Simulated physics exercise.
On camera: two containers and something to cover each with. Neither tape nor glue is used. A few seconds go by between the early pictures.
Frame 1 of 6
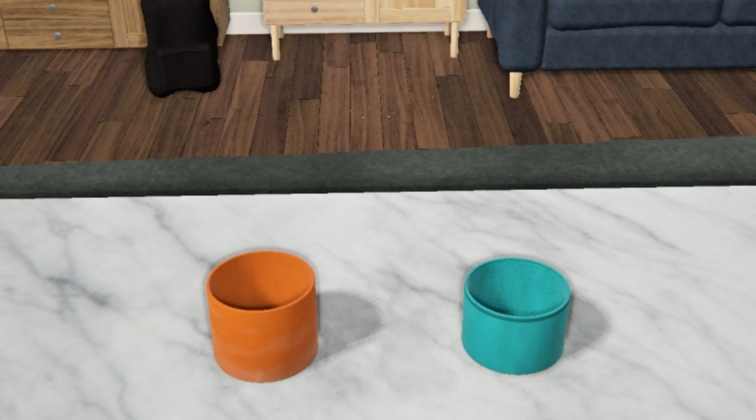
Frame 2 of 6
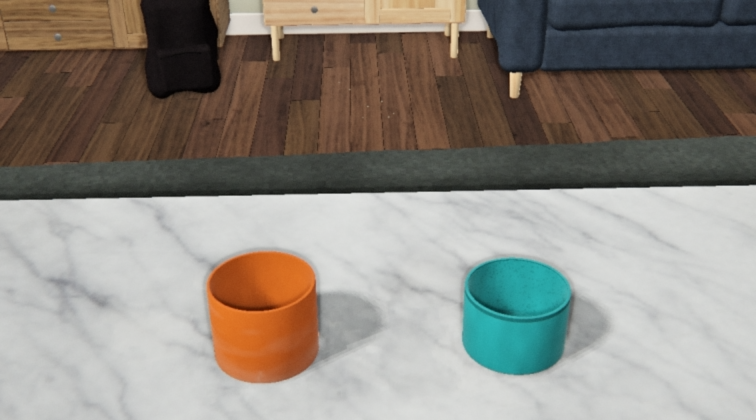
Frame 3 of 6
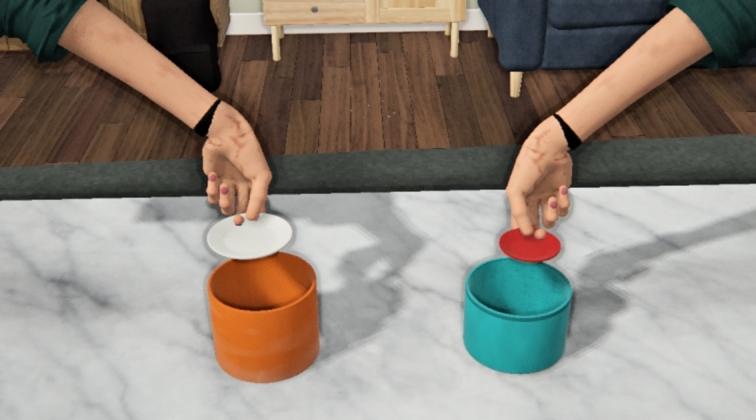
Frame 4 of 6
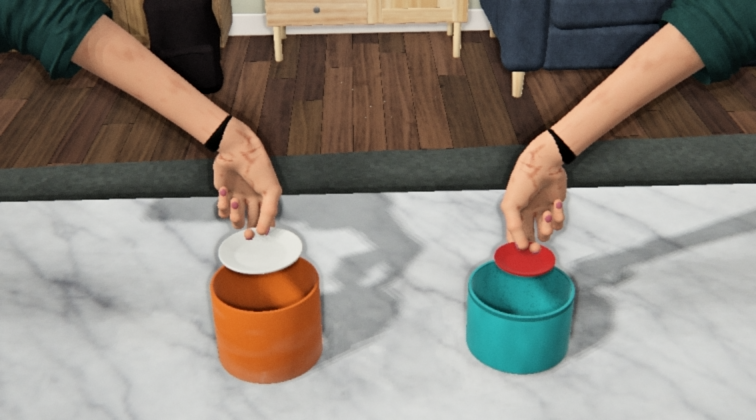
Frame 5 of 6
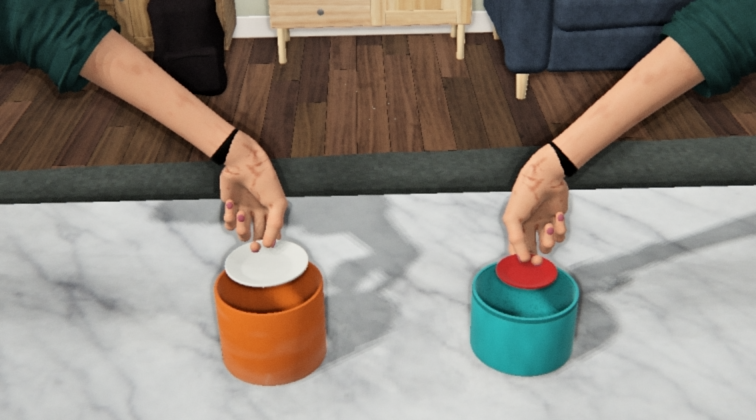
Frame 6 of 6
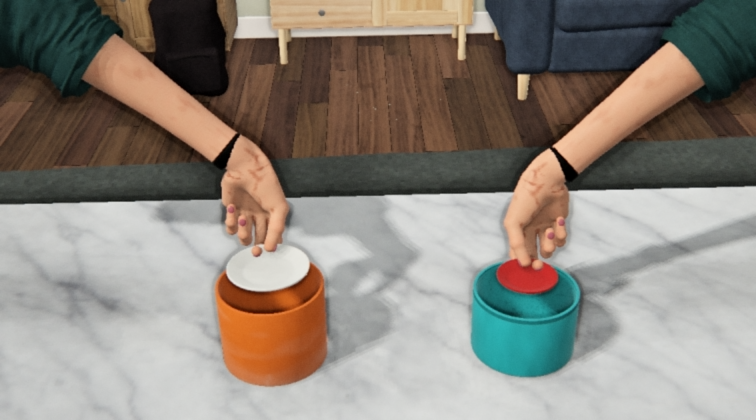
We see an orange container on the left and a teal one on the right on a marble surface; two hands appear, lowering a white disc and a smaller red disc to the containers' openings, still holding both.
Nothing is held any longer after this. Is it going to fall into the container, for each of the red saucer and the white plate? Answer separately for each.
The red saucer: Yes, it falls in. The white plate: Yes, it falls in.
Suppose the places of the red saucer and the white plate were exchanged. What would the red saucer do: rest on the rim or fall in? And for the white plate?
The red saucer sinks inside, the white plate slips past the rim.
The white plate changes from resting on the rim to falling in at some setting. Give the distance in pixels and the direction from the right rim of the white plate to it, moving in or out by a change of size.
It takes a move of some 12 pixels to the right.
Then, 0.16 s later than the last frame, red saucer dropping near (524, 323); white plate dropping near (273, 315).
Then, 0.22 s later than the last frame, red saucer fallen near (522, 336); white plate fallen near (275, 343).
When it is over, the red saucer slips past the rim, near (522, 340); the white plate slips past the rim, near (275, 345).
